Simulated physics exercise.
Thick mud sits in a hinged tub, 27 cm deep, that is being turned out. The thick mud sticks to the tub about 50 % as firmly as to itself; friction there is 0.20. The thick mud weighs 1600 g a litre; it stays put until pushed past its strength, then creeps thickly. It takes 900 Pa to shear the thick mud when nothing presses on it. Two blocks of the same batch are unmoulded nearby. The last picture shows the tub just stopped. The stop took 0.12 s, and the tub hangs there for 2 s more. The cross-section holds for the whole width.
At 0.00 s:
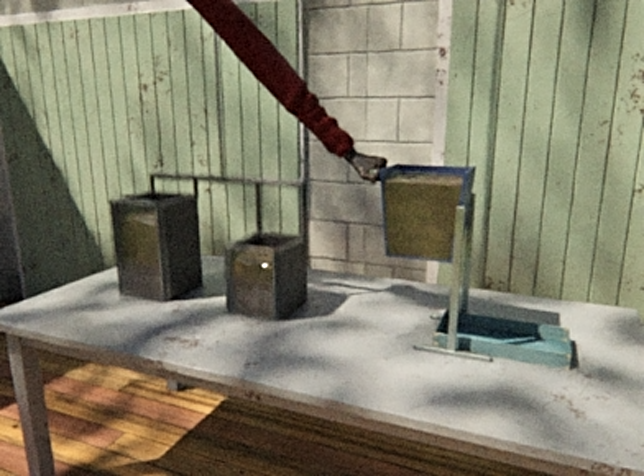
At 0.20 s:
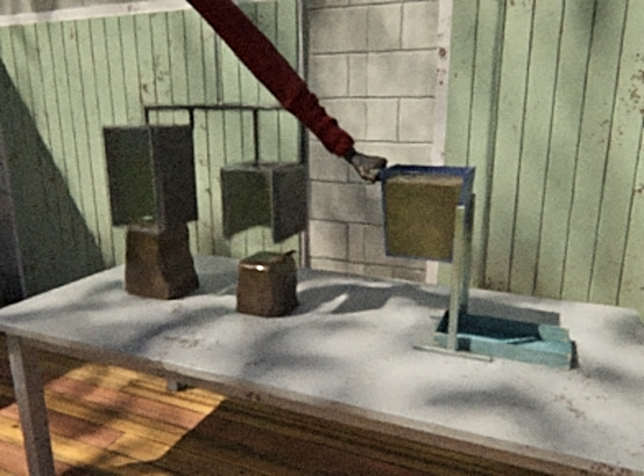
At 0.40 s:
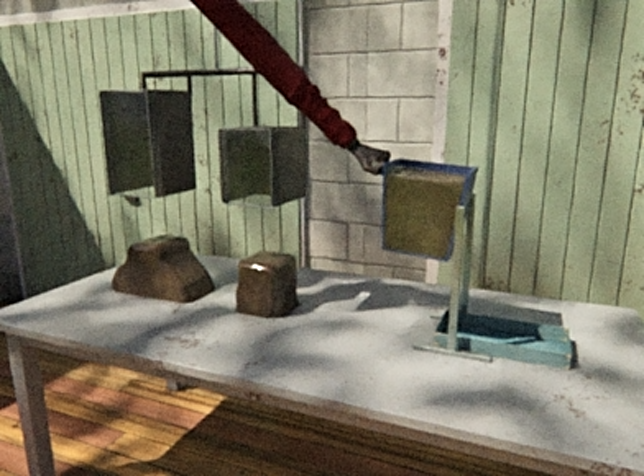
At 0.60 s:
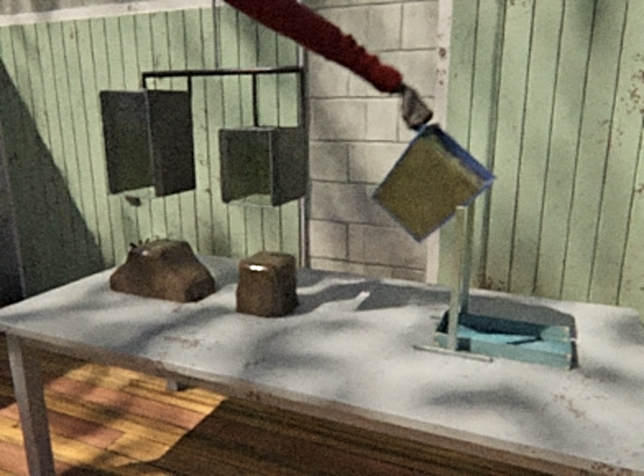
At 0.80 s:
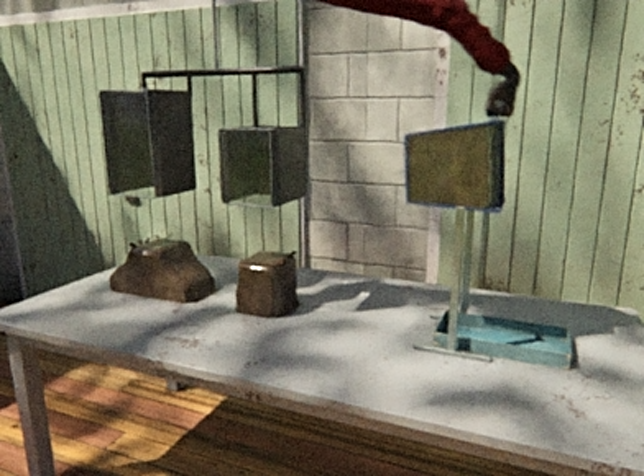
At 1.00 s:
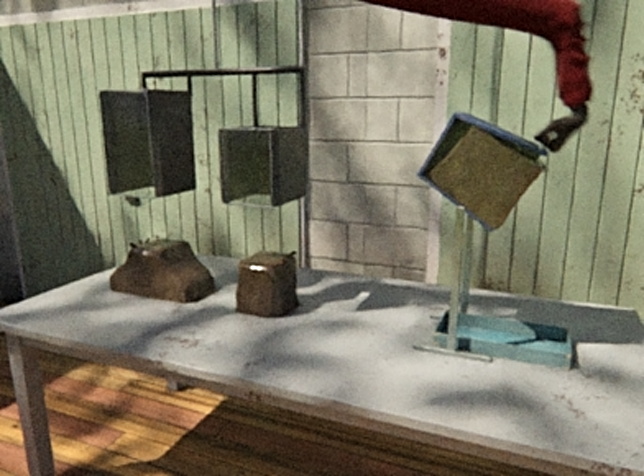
Two open moulds lift off a pair of brown mud blocks on a pale table, and the taller block slumps into a low, wide mound. Then a red-sleeved arm turns a mud-filled tub on its stand clockwise past sideways, the mud still inside above a blue tray.
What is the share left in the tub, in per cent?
The share left in the tub is near 0 %.
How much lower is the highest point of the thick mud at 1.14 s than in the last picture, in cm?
Roughly 11 cm.
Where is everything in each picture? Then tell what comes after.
In the first picture, handle-side rim at (383, 171), tilt 0 degrees; top of the thick mud at (430, 183); blocks stand 34 cm, 22 cm (left to right).
In the second picture, handle-side rim at (383, 171), tilt 0 degrees; top of the thick mud at (430, 183); blocks stand 30 cm, 21 cm (left to right).
In the third picture, handle-side rim at (386, 164), tilt 5 degrees; top of the thick mud at (393, 176); blocks stand 22 cm, 21 cm (left to right).
In the fourth picture, handle-side rim at (426, 127), tilt 40 degrees; top of the thick mud at (423, 141); blocks stand 21 cm, 21 cm (left to right).
In the fifth picture, handle-side rim at (501, 123), tilt 86 degrees; top of the thick mud at (481, 128); blocks stand 21 cm, 21 cm (left to right).
In the sixth picture, handle-side rim at (544, 156), tilt 119 degrees; top of the thick mud at (477, 128); blocks stand 21 cm, 21 cm (left to right).
After 1.14 s, the tub is at 119 degrees and holds 43 %.
After 1.31 s, the tub is at 119 degrees and holds 0 %.
After 1.48 s, the tub is at 119 degrees and holds 0 %.
After 1.65 s, the tub is at 119 degrees and holds 0 %.
After 3.00 s, at the end, the tub is at 119 degrees and holds 0 %.
